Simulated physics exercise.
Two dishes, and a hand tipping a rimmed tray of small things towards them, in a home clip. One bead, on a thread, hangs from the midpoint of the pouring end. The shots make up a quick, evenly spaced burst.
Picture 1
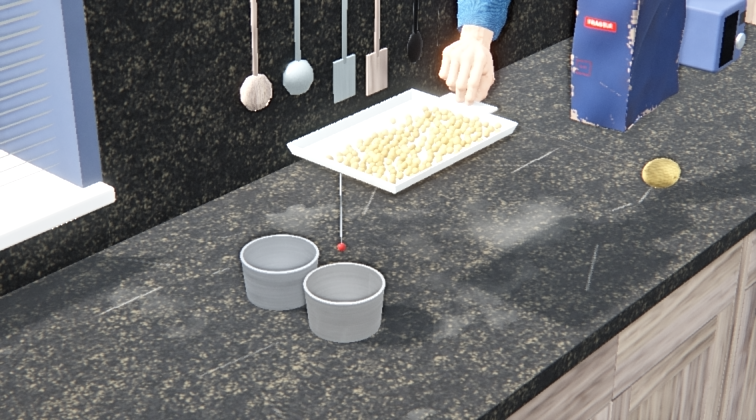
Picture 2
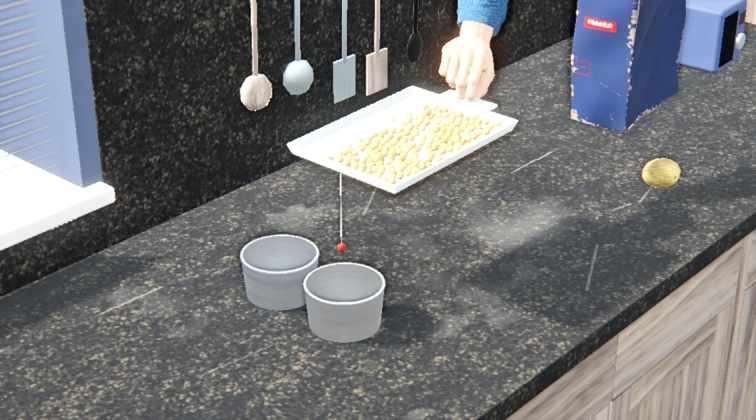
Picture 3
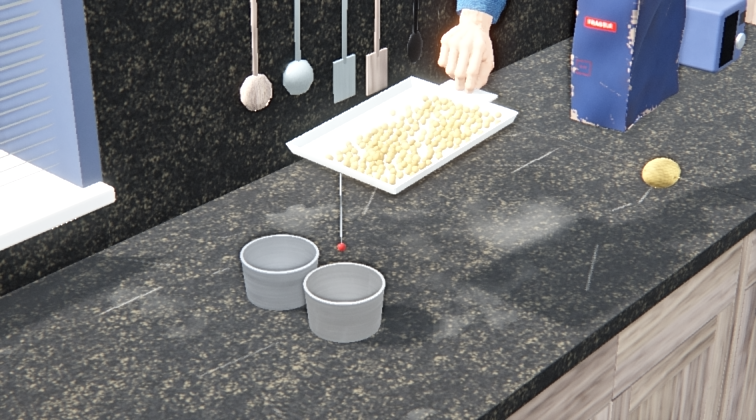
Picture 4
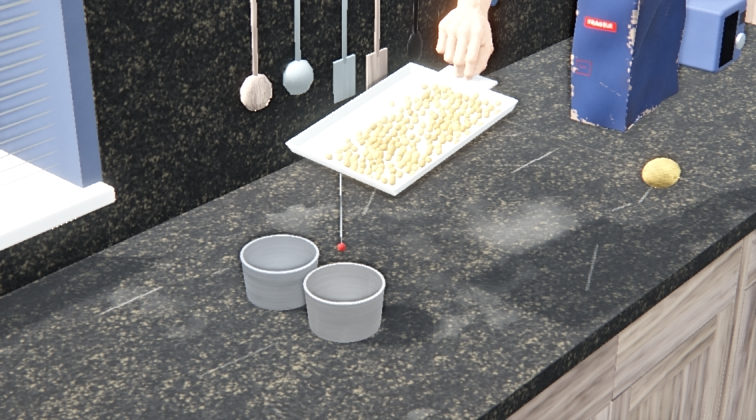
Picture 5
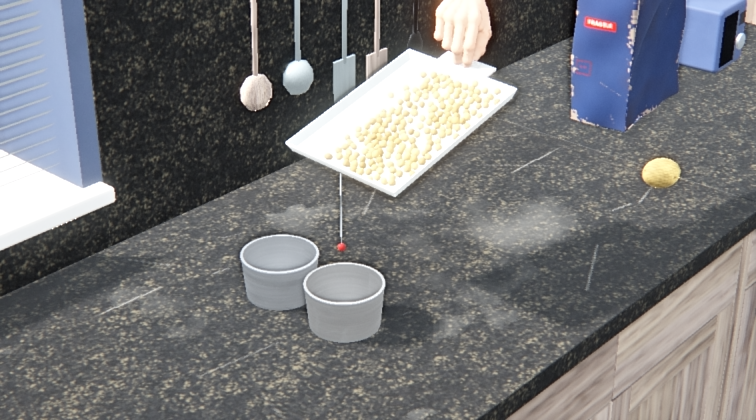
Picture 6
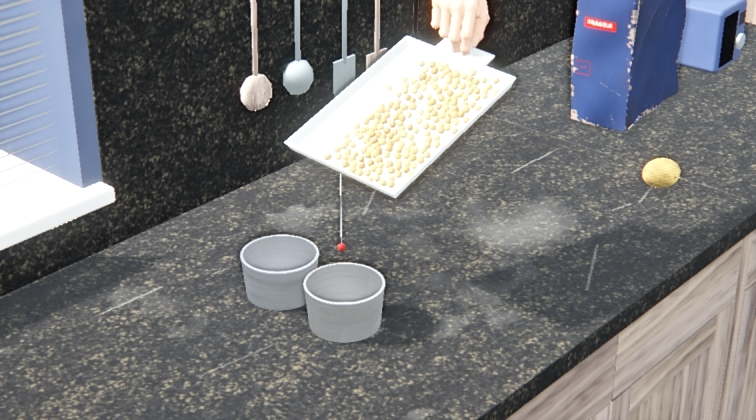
A hand raises the back of a white tray of chickpeas above two grey dishes.
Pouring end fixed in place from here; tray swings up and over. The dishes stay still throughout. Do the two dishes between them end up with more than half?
The dishes will catch most of the load.
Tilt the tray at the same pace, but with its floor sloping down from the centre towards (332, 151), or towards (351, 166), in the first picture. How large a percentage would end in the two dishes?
The share is 60 per cent in the first and 80 per cent in the second.
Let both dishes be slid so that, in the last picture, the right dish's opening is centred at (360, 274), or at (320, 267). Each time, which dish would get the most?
Try 1: The dish at right; try 2: The dish at right.
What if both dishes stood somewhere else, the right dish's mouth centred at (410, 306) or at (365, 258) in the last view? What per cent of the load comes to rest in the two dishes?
Trial 1 about 70 %, trial 2 about 0 %.
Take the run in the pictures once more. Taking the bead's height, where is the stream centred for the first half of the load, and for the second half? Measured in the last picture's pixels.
The leading part at (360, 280), the rest of it at (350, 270).
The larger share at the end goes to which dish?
The one at right ends up fuller.
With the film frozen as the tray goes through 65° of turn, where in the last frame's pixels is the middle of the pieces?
Load centre: Approx. (373, 148).
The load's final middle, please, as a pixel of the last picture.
The centre ends up roughly at (343, 320).
Soon after the last picture, tray tipped steeply; nearly all on the tray; a stray few in the right dish; a stray few in the air.
A little later, tray tipped past a quarter turn; a small part on the tray; about half in the right dish; a small part in the left dish; about a quarter outside both; about a quarter in the air.
Later still, tray tipped past a quarter turn; about two thirds in the right dish; a small part in the left dish; about a quarter outside both.
At rest, tray tipped past a quarter turn; about two thirds in the right dish; a small part in the left dish; about a quarter outside both.
